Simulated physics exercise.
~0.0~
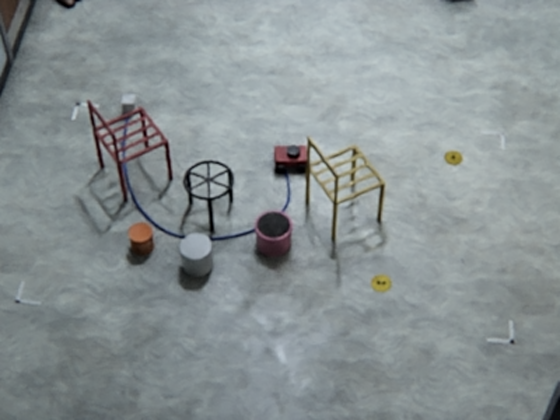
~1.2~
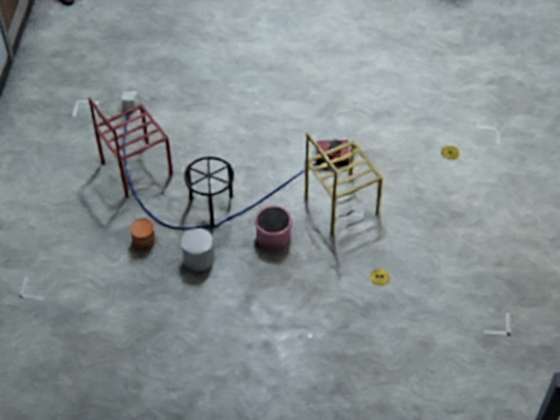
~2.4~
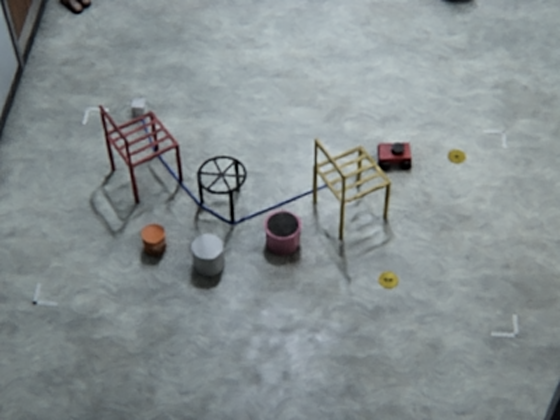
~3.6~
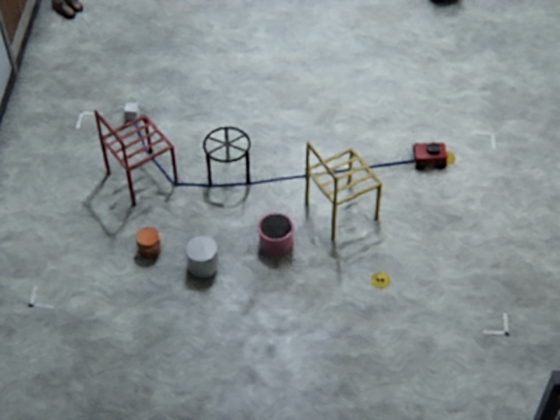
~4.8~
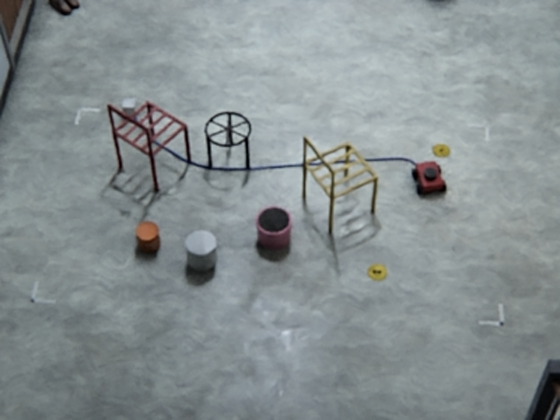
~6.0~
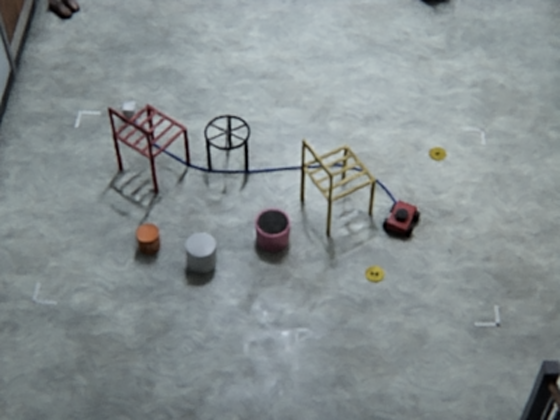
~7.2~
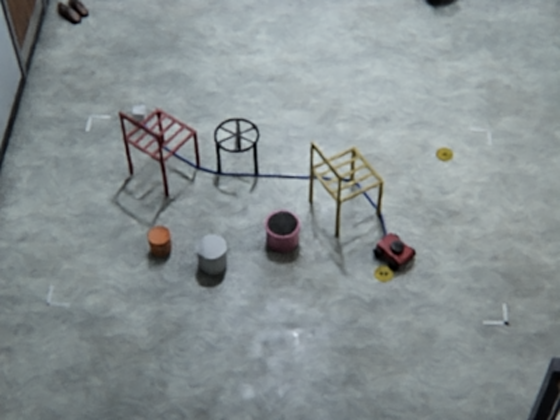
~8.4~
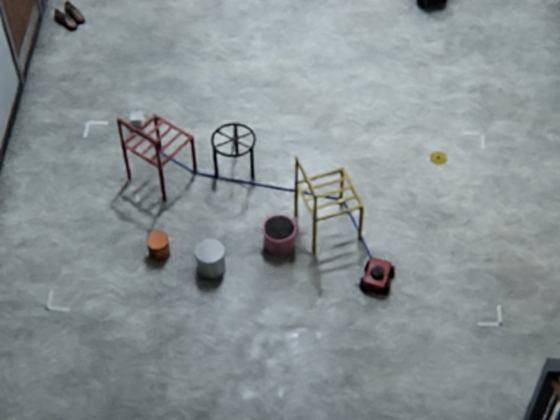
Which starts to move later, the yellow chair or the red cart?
The yellow chair starts to move later. The red cart is already driving near the beginning, while the chair only shifts near the end.
